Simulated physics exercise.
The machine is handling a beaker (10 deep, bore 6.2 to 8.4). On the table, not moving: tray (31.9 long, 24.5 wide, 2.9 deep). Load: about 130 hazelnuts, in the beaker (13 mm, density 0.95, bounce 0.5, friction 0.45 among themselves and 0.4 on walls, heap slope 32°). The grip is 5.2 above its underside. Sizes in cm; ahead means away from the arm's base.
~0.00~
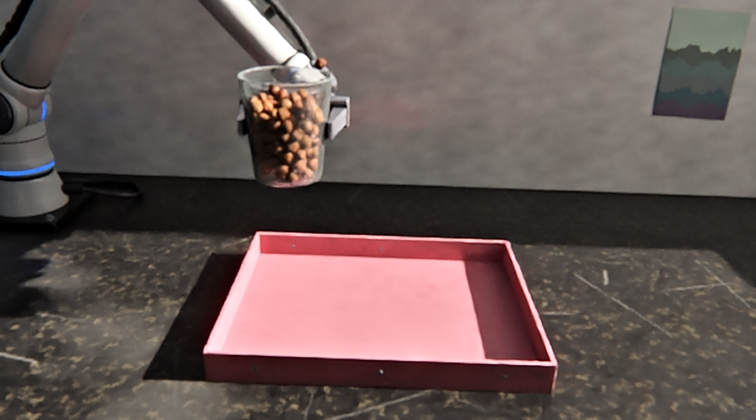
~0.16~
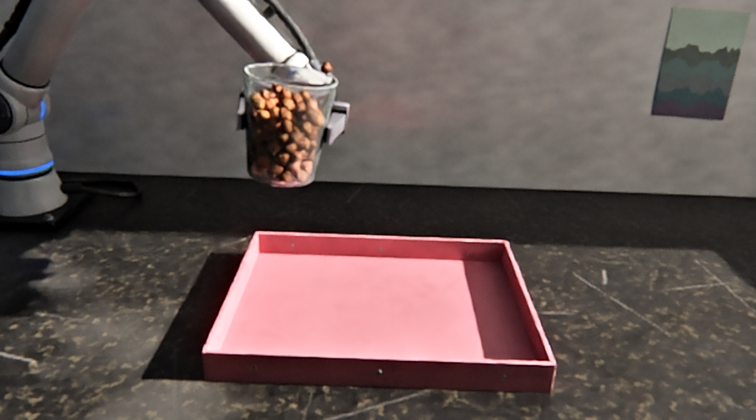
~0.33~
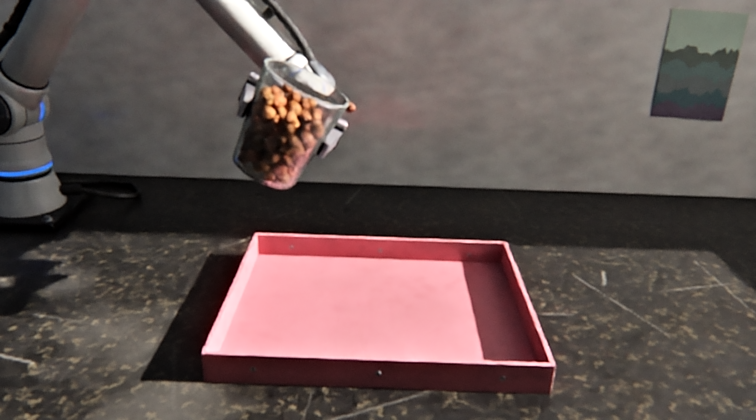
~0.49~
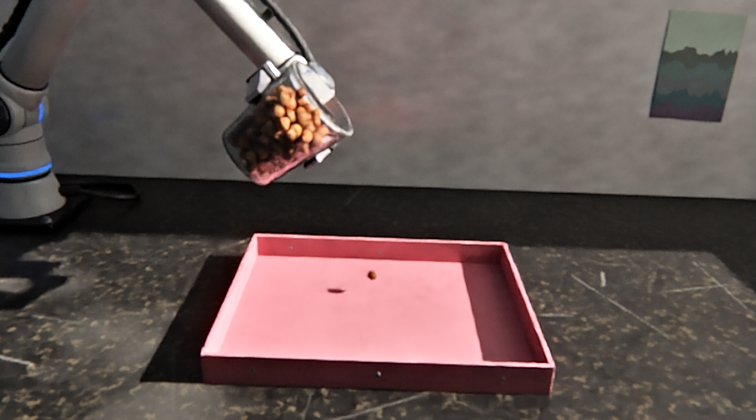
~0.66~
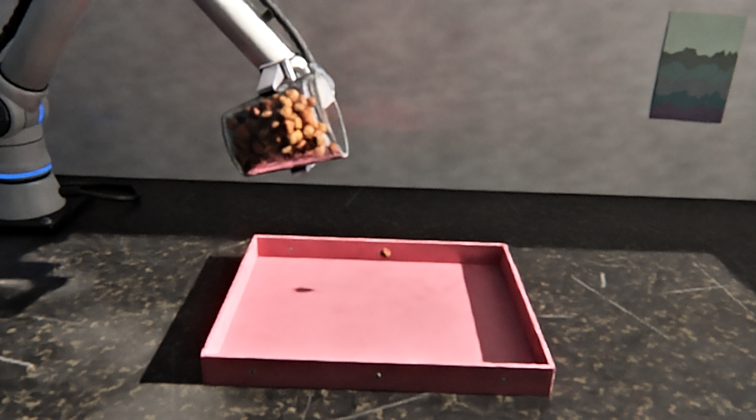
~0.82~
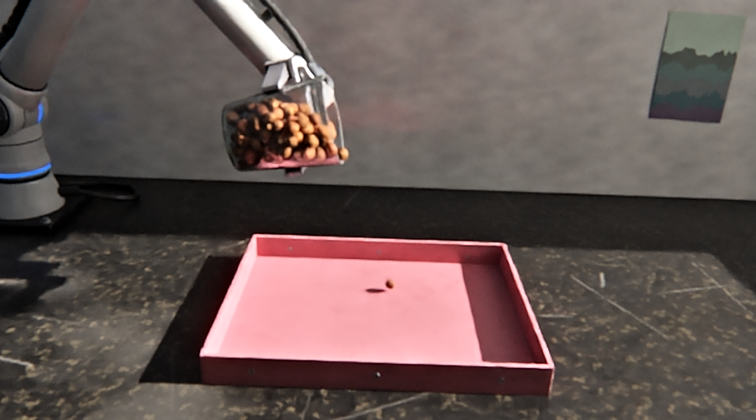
The video shows a robot arm holding a clear beaker of hazelnuts above a pink tray and tilting it steadily to the right until it lies nearly on its side, while one nut drops out and bounces in the tray.
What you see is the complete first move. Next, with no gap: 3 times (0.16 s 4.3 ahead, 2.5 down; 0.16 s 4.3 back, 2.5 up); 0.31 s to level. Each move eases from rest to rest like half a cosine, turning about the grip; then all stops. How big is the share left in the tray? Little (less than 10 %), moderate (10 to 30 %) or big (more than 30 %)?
Share in the tray: Big (more than 30 %).
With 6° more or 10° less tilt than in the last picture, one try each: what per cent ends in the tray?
Some 70 and 20 per cent.
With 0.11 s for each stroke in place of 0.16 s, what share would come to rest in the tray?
It would be near 50 per cent.
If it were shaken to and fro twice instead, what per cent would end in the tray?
Then about 40 per cent.
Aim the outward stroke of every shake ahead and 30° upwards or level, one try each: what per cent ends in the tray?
Some 80 and 75 per cent.
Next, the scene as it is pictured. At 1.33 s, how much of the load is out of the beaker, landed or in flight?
Some 25 per cent.
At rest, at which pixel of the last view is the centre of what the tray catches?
Near (407, 305).
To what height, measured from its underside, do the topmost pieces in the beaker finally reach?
Roughly 6.0 cm.
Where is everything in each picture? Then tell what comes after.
The first frame shows beaker middle at (287, 128), level; upper third of the load around (286, 112), from x 250 to 320, top at y 65; 133 in the beaker.
The second frame shows beaker middle at (286, 128), tilted 7° forward; upper third of the load around (286, 111), from x 255 to 325, top at y 70.
The third frame shows beaker middle at (285, 129), tilted 27° forward; upper third of the load around (281, 112), from x 245 to 350, top at y 90; 132 in the beaker, 1 in flight or on a rim.
The fourth frame shows beaker middle at (283, 129), tilted 50° forward; upper third of the load around (283, 115), from x 235 to 375, top at y 90; 132 in the beaker, 1 in the tray.
The fifth frame shows beaker middle at (283, 130), tilted 70° forward; upper third of the load around (276, 116), from x 235 to 385, top at y 95; 132 in the beaker, 1 in the tray.
The sixth frame shows beaker middle at (282, 129), tilted 77° forward; upper third of the load around (272, 118), from x 235 to 390, top at y 105; 132 in the beaker, 1 in the tray.
After 1.33 s, tilted 77° forward, highest piece 20 above the table; 99 in the beaker, 32 in the tray, 2 in flight or on a rim.
After 1.84 s, tilted 71° forward, highest piece 21 above the table; 68 in the beaker, 56 in the tray, 9 in flight or on a rim.
After 2.29 s, level, highest piece 22 above the table; 67 in the beaker, 66 in the tray.
After 3.34 s, level, highest piece 22 above the table; 67 in the beaker, 66 in the tray.
At rest, 67 in the beaker, 66 in the tray. That is 50 % in the tray.
